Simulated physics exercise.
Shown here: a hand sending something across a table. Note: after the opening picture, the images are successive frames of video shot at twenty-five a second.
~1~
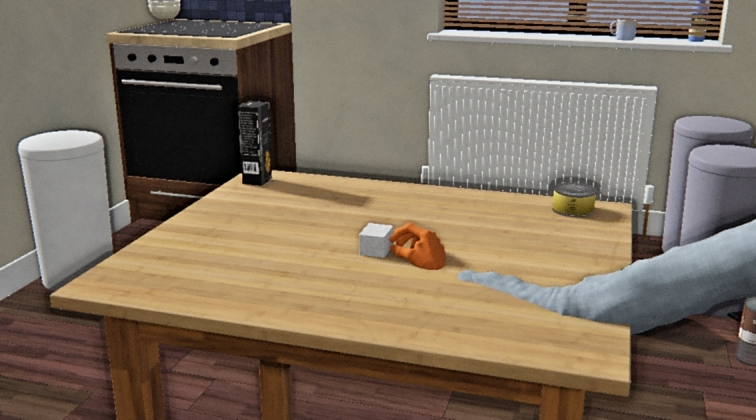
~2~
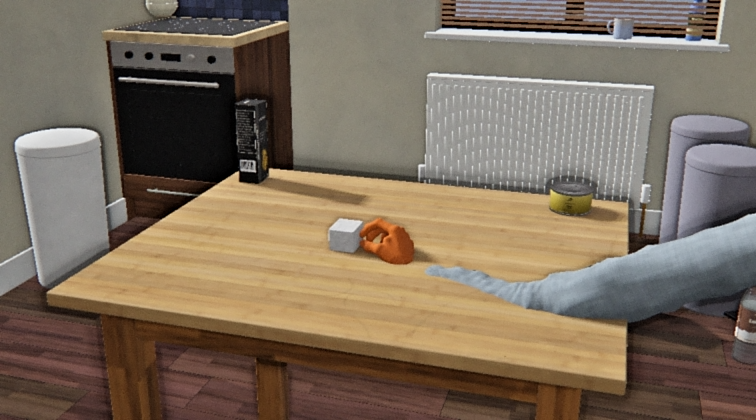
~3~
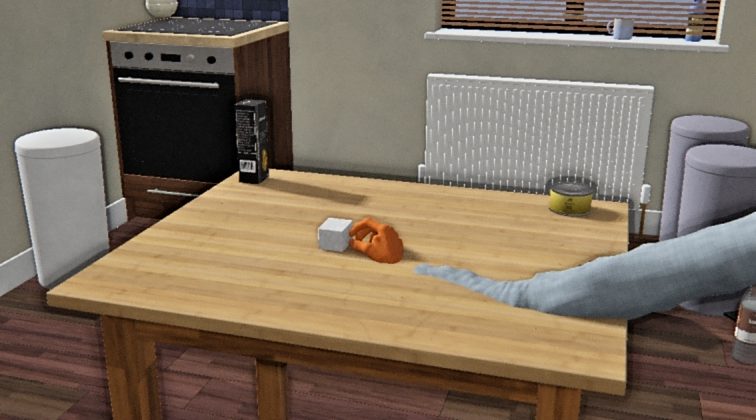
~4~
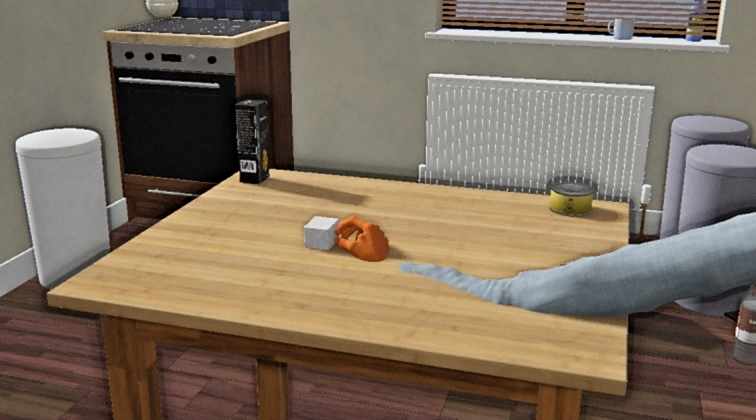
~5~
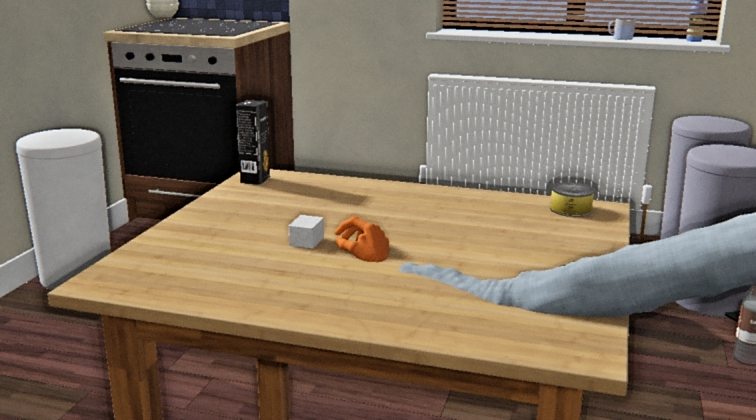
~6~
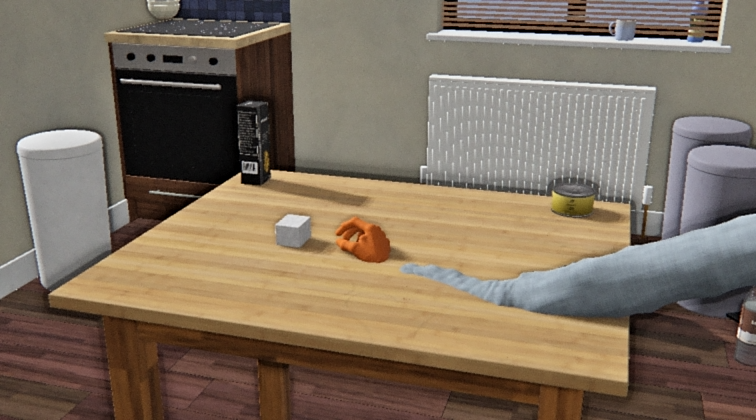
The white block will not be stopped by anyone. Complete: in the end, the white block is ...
... on the table.
Then, 0.10 s past the last view, white block displaced well along near (265, 227).
Then, 0.20 s past the last view, white block displaced well along near (247, 226).
Finally, moved from the start, white block. Final places as the last picture's camera would see them, white block near (236, 224).
